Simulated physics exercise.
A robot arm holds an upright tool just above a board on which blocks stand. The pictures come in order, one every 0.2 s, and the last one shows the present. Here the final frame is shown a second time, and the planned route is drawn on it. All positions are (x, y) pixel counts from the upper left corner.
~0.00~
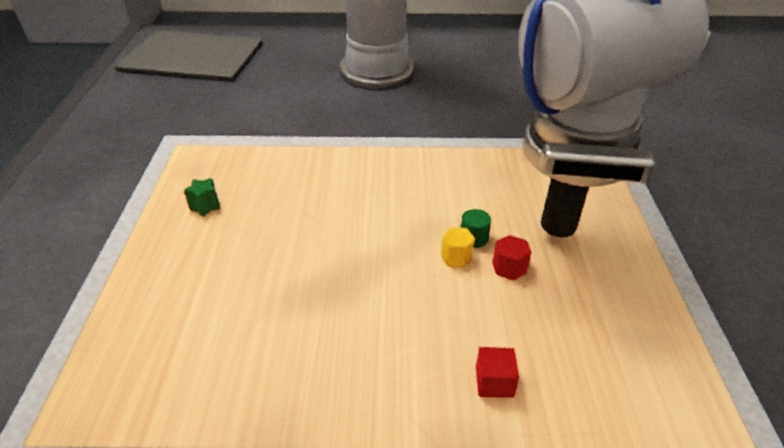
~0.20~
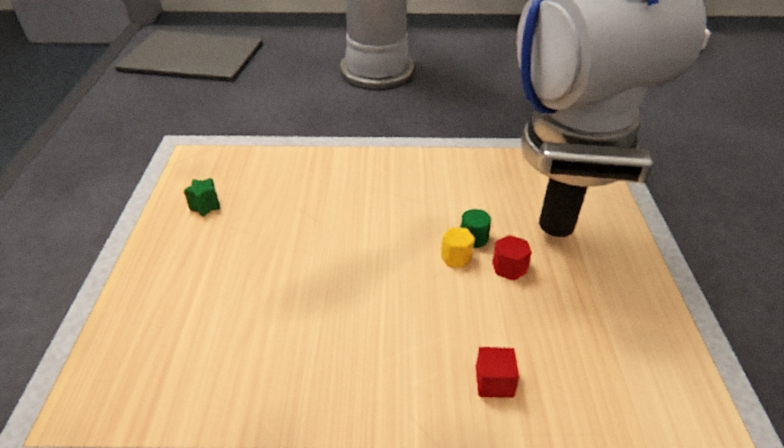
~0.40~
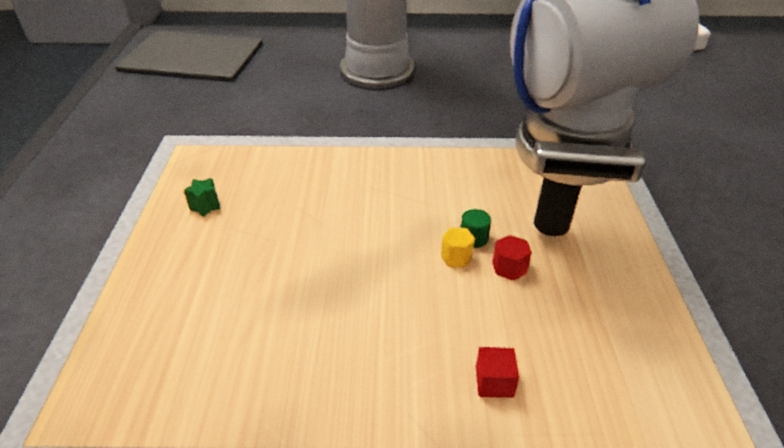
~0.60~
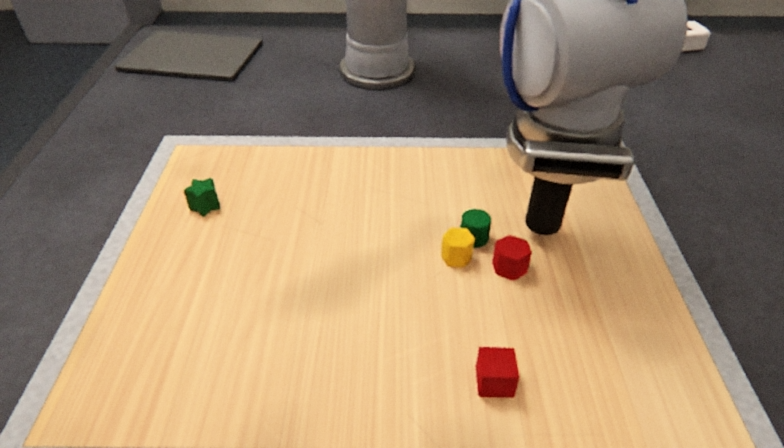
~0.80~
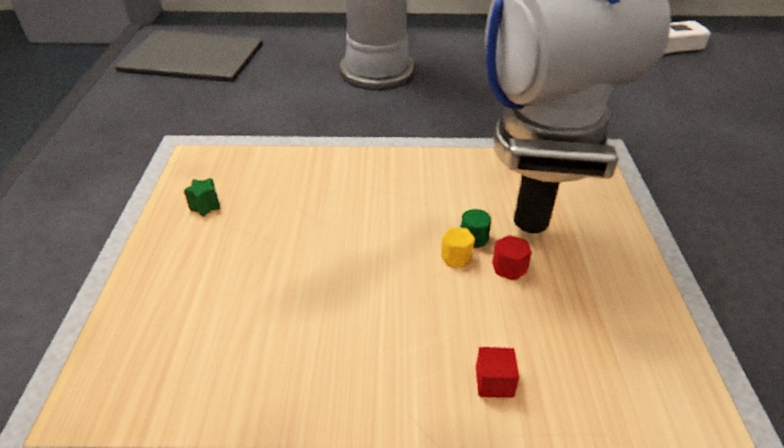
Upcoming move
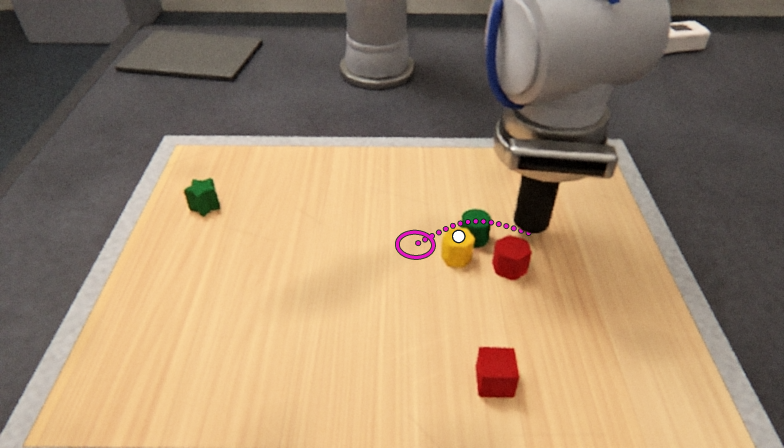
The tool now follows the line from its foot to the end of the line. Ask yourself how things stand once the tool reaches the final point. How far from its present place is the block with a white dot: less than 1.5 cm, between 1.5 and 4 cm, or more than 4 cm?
I'd go with 1.5 to 4 cm for this block.
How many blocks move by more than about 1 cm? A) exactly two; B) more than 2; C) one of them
I choose A.
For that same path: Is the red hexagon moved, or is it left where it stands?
Once the path ends, it is where it was.
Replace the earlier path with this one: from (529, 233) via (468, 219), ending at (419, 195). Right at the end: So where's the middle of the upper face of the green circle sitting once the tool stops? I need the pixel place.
It will likely be found at (457, 217).
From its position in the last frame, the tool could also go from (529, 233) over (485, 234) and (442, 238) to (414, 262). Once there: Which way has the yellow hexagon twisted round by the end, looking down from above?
It goes round opposite to clock hands.
Drawn move, from (529, 233) through (488, 222) and (449, 228) to (415, 245); the dot is on the yellow hexagon.
On the path given first. One third of the way, tool (488, 211); green circle (472, 218).
Two thirds of the way, tool (450, 216); yellow hexagon (455, 251); green circle (449, 229).
At the end, tool (416, 233); yellow hexagon (455, 260), turned 45° anticlockwise; green circle (428, 247); red hexagon still.
